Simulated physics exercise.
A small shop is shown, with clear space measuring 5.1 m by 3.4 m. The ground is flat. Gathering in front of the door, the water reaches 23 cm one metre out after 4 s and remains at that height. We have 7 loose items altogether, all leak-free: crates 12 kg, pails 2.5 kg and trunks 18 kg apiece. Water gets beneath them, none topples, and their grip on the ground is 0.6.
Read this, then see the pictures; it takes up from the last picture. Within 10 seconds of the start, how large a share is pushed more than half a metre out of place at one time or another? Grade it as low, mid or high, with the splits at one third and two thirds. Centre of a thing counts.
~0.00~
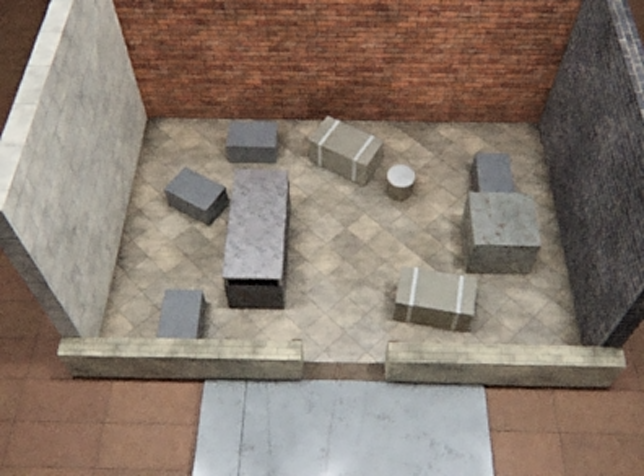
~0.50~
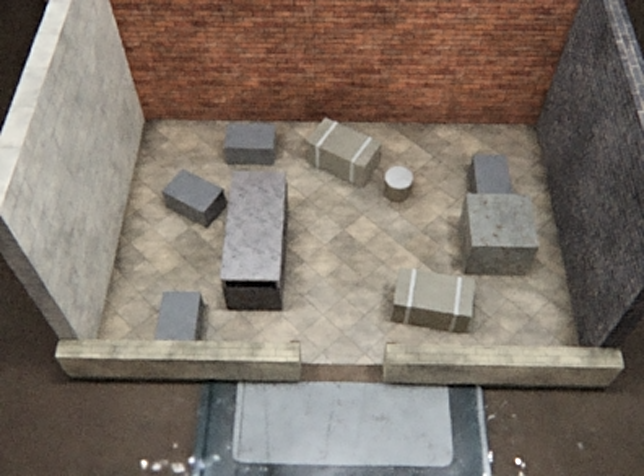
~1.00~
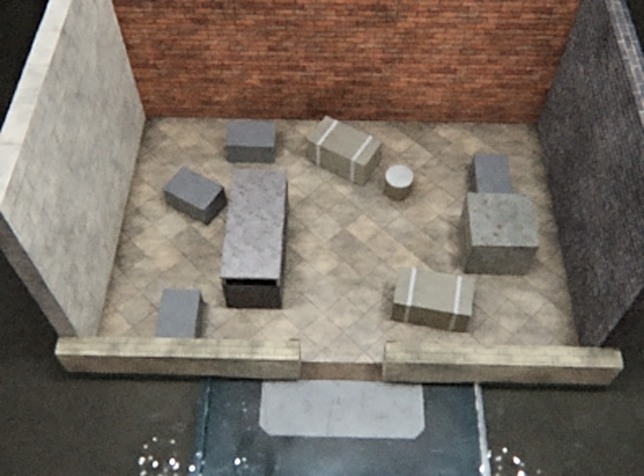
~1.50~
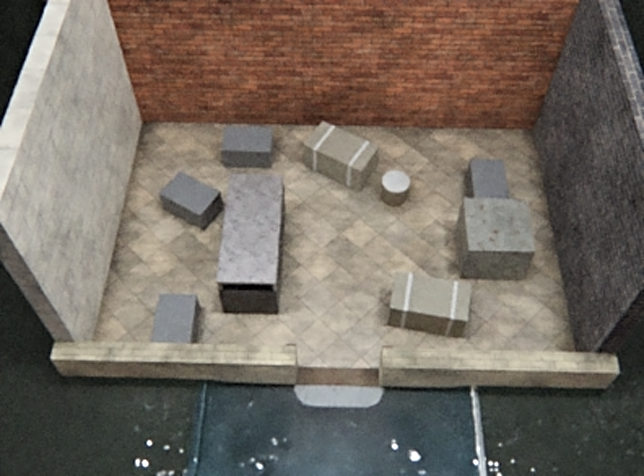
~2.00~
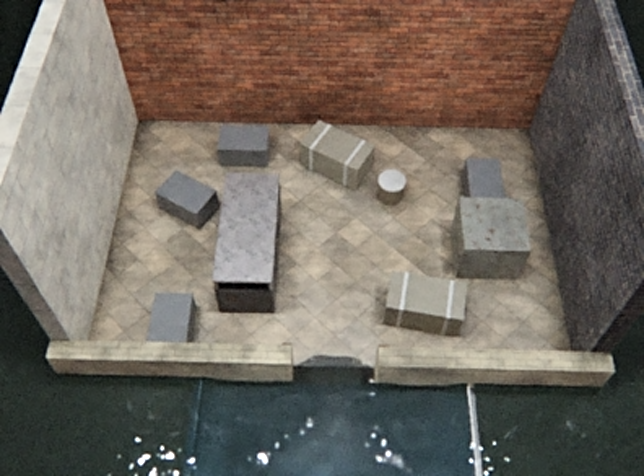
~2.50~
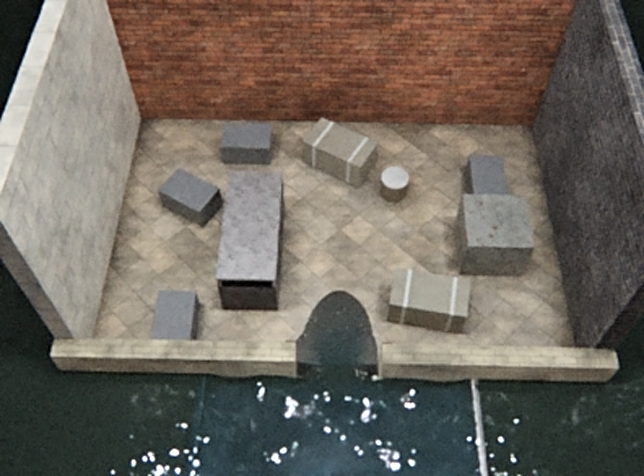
Grade: Low, under a third.
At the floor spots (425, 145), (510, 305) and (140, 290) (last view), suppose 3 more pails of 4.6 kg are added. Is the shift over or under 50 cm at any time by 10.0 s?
In turn: Beyond the mark, within the mark, within the mark.
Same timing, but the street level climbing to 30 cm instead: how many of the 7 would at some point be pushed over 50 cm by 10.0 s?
So the tally would be 3.
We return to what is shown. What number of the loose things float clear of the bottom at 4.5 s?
Answer: 0.
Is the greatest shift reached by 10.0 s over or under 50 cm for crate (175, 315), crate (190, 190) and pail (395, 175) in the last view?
Same order as the question: Smaller, smaller, greater.
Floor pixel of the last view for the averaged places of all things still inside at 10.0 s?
I'd put it close to (369, 240) in the last view.
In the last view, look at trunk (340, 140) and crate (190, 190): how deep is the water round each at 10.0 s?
Around 11 cm and 4 cm.
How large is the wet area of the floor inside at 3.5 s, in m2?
Wet: Near 2.5 m2.
After 3.5 s 0 of 7 are over 50 cm from their spots; 0 afloat.
After 4.5 s 0 of 7 are over 50 cm from their spots; 0 afloat.
After 7.0 s 2 of 7 are over 50 cm from their spots; 2 afloat.
After 10.0 s 2 of 7 are over 50 cm from their spots, and 2 have been at some point; 4 afloat.
